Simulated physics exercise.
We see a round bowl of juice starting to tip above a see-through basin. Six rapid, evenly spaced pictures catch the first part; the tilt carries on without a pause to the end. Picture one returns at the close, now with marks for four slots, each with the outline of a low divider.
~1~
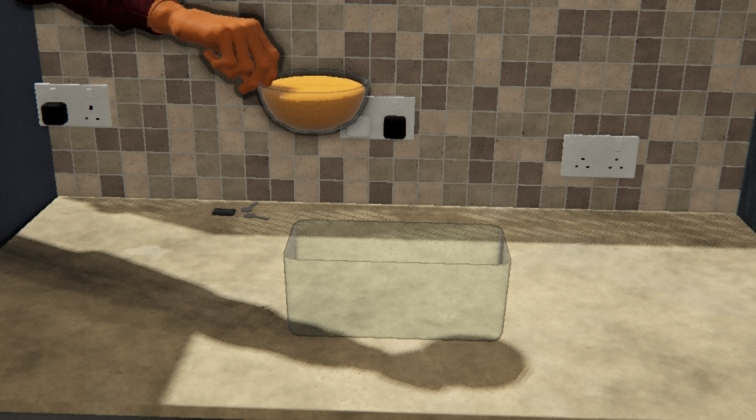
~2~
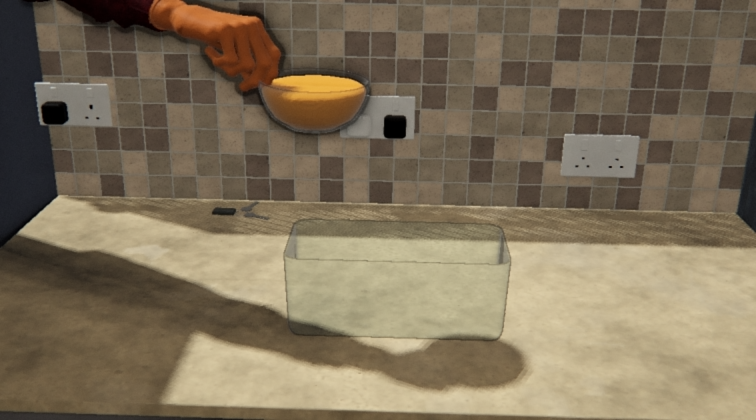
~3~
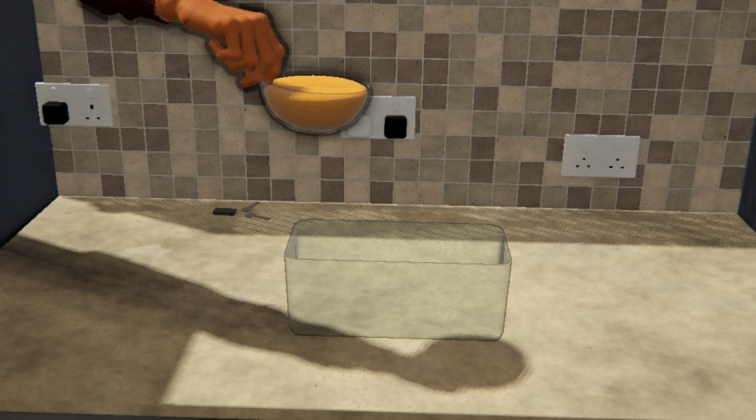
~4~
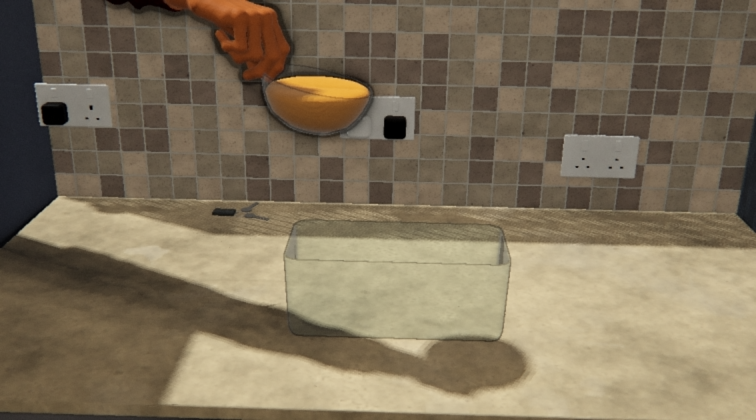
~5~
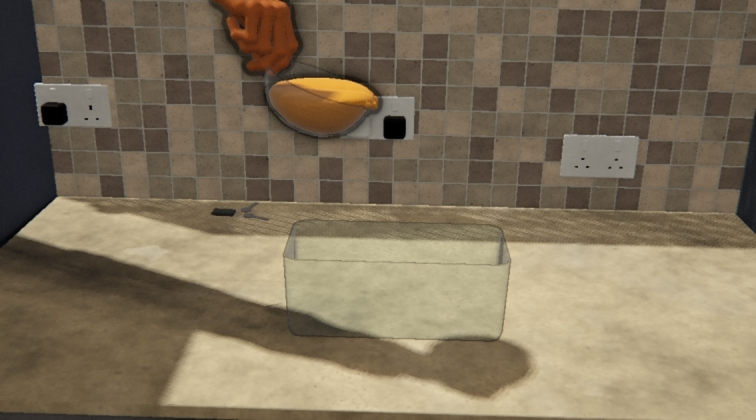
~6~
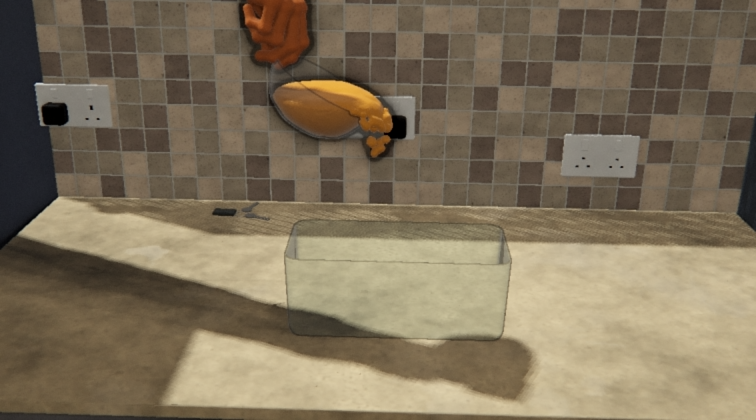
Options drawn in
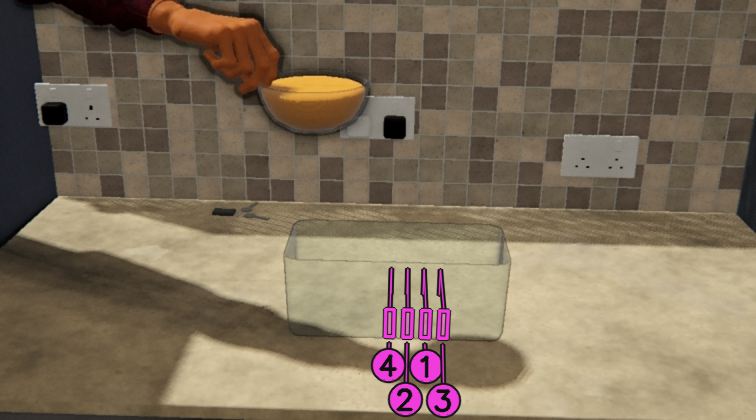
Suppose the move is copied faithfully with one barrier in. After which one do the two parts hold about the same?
The best position is 1.
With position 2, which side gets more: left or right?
The right one.
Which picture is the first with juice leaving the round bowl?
Picture 5.
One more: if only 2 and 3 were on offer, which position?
2 it is.
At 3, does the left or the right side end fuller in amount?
The left one.
On the marked copy, 1 at (424, 344); 2 at (406, 343); 3 at (442, 344); 4 at (389, 343).
With 1, about 53 % ends left of the wall and 46 % right of it.
With 2, about 30 % ends left of the wall and 69 % right of it.
With 3, about 88 % ends left of the wall and 10 % right of it.
With 4, about 18 % ends left of the wall and 81 % right of it.
